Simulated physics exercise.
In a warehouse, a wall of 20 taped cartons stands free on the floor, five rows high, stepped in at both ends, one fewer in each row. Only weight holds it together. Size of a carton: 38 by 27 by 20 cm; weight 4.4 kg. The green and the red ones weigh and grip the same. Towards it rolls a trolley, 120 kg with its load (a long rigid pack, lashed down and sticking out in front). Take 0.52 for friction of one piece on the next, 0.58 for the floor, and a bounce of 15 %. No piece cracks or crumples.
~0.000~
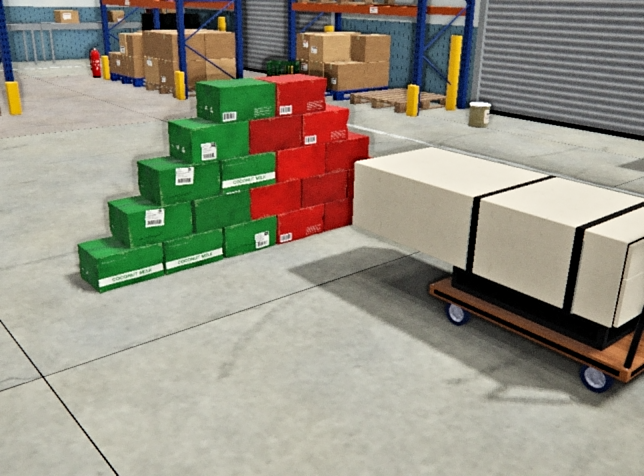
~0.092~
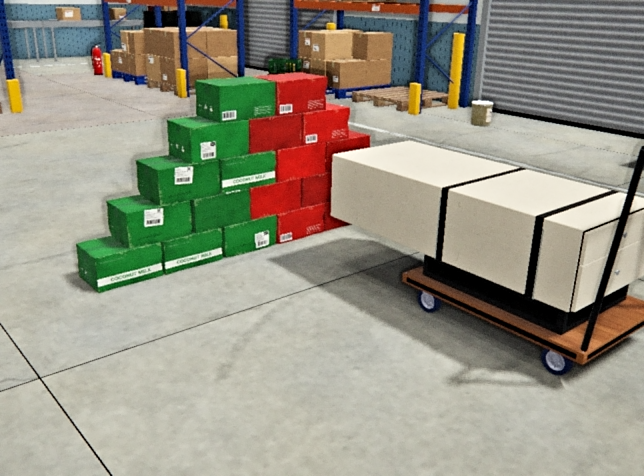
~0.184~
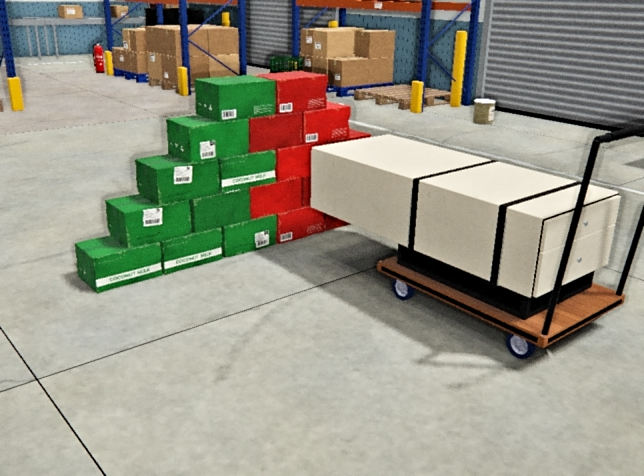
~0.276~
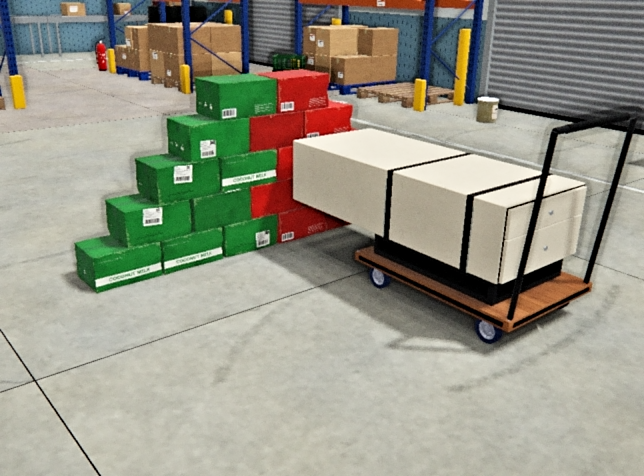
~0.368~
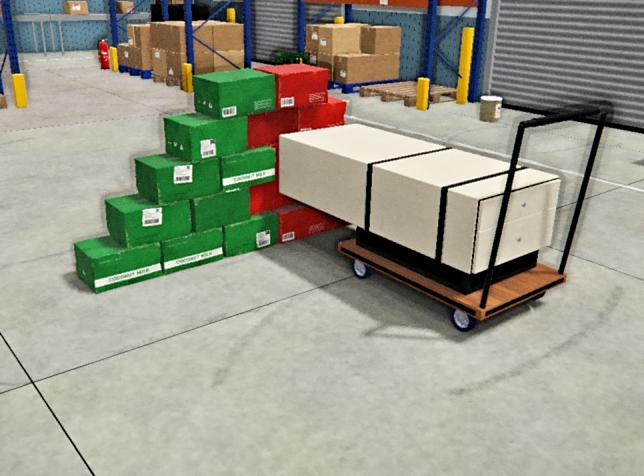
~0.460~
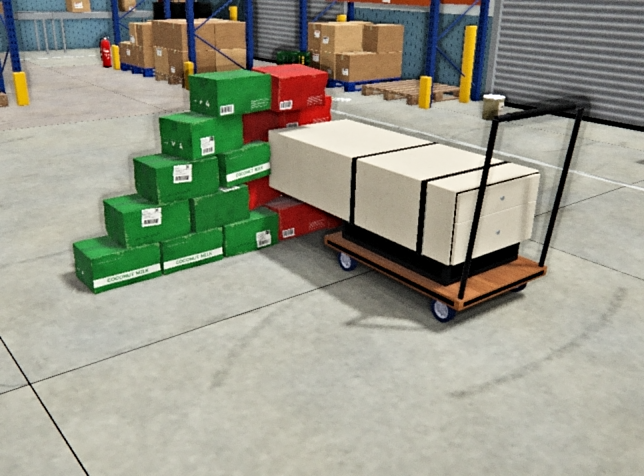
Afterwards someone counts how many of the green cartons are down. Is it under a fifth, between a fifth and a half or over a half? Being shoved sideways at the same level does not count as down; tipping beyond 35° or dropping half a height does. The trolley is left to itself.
The part is from a fifth to a half.
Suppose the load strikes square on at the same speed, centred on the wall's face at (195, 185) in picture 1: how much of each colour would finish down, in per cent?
Then red 20, green 70 per cent.
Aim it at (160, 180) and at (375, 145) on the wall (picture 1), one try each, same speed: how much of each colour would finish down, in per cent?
Red 20 then 60, green 70 then 10 per cent.
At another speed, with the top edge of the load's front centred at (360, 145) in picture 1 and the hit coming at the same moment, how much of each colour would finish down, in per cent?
In that case red 70, green 30 per cent.
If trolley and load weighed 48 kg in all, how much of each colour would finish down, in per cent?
Then red 70, green 30 per cent.
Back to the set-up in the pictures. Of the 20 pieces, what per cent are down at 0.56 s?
At that moment 0 per cent.
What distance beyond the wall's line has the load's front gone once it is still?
Some 130 cm beyond.
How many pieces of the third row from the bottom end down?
3 of them.
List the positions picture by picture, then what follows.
In the first picture (pixels give the middle of a visible side; the camera moves round a little), load (361, 184) 64 cm short of the wall; top green carton (249, 103); top red carton (303, 97); none has stirred.
In the second picture, load (339, 176) 45 cm short of the wall; top green carton (248, 102).
In the third picture, load (318, 168) 26 cm short of the wall; top green carton (248, 101).
In the fourth picture, load (299, 161) 8 cm short of the wall; top green carton (249, 100).
In the fifth picture, load (285, 155) 8 cm into the wall's line; top green carton (248, 97) 18 mm from its place; top red carton (305, 89) 28 mm from its place; steepest lean 3°, the carton at (272, 128); movement in 10 of them.
In the sixth picture, load (274, 149) 21 cm into the wall's line; top green carton (245, 95) 41 mm from its place; top red carton (304, 92) 6° from how it stood; movement in 12 of them.
After 0.56 s, load 34 cm past the wall's line, still rolling; none of the 9 green cartons down (0 of 20 in all colours); top green carton 4° from how it stood; top red carton 35° from how it stood, 7 cm lower.
After 0.80 s, load 63 cm past the wall's line, still rolling; none of the 9 green cartons down (8 of 20 in all colours); top green carton 28° from how it stood; top red carton 70° from how it stood.
After 1.12 s, load 93 cm past the wall's line, still rolling; 3 of the 9 green cartons down (12 of 20 in all colours); top green carton 23° from how it stood, 41 cm lower; top red carton on its side.
After 1.54 s, load 1.20 m past the wall's line, still rolling; 3 of the 9 green cartons down (12 of 20 in all colours); top green carton upside down; top red carton on its side.
In the end (2.3 s), load 1.30 m past the wall's line, stopped; 3 of the 9 green cartons down (12 of 20 in all colours); top green carton 82 cm lower; top red carton on its side. That is 33 per cent. From the last view, middles, top green carton near (50, 155), top red carton near (225, 88).
